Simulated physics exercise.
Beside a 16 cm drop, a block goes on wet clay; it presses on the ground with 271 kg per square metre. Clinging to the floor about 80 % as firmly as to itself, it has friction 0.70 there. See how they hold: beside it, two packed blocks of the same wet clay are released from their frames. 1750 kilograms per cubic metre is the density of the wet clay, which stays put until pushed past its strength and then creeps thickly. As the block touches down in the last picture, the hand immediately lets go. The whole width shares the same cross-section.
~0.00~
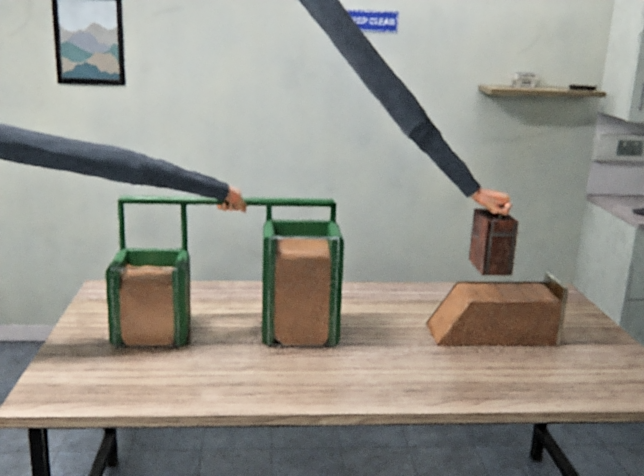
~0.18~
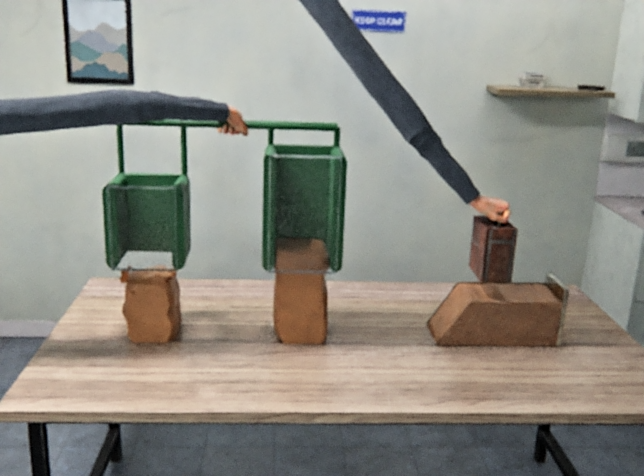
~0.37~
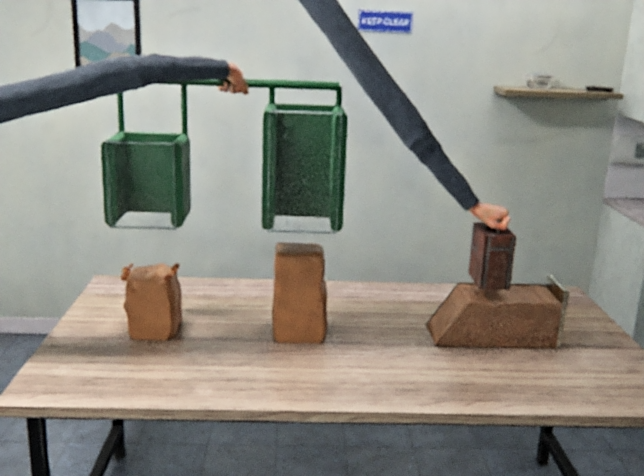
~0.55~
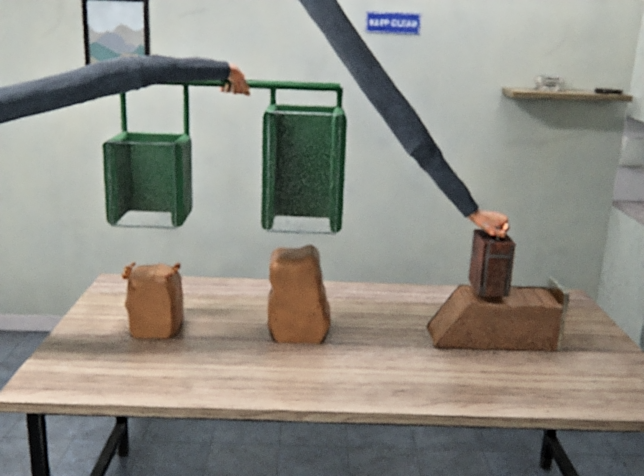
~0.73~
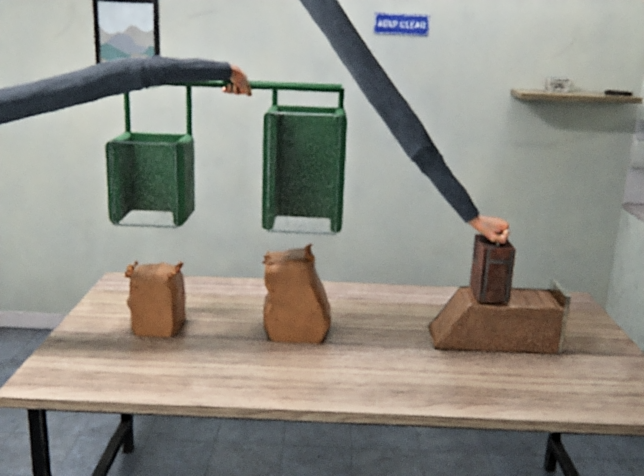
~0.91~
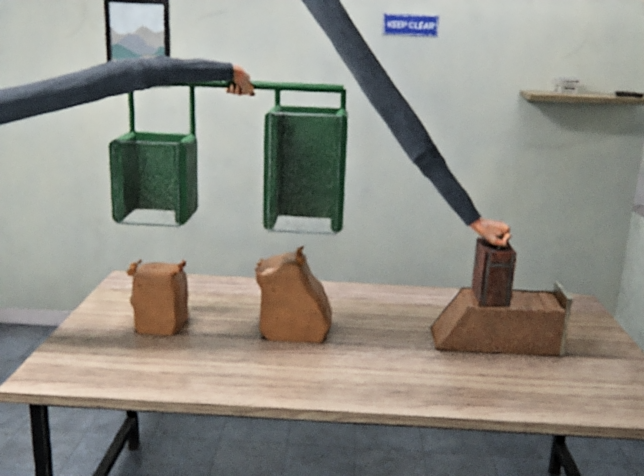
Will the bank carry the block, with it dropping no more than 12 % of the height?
Stays put.
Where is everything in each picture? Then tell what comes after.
Top of the wet clay at (503, 301); blocks stand 21 cm, 32 cm (left to right), in the first frame.
Top of the wet clay at (502, 301); blocks stand 21 cm, 32 cm (left to right), in the second frame.
Top of the wet clay at (502, 303); blocks stand 21 cm, 30 cm (left to right), in the third frame.
Top of the wet clay at (501, 305); blocks stand 21 cm, 29 cm (left to right), in the fourth frame.
Top of the wet clay at (502, 307); blocks stand 21 cm, 28 cm (left to right), in the fifth frame.
Top of the wet clay at (503, 308); blocks stand 21 cm, 27 cm (left to right), in the sixth frame.
After 1.05 s, the block is down by 3 % of the bank's height and stands upright.
After 1.22 s, the block is down by 3 % of the bank's height and stands upright.
After 1.39 s, the block is down by 3 % of the bank's height and stands upright.
After 1.55 s, the block is down by 3 % of the bank's height and stands upright.
After 2.42 s, at the end, the block is down by 3 % of the bank's height and stands upright.
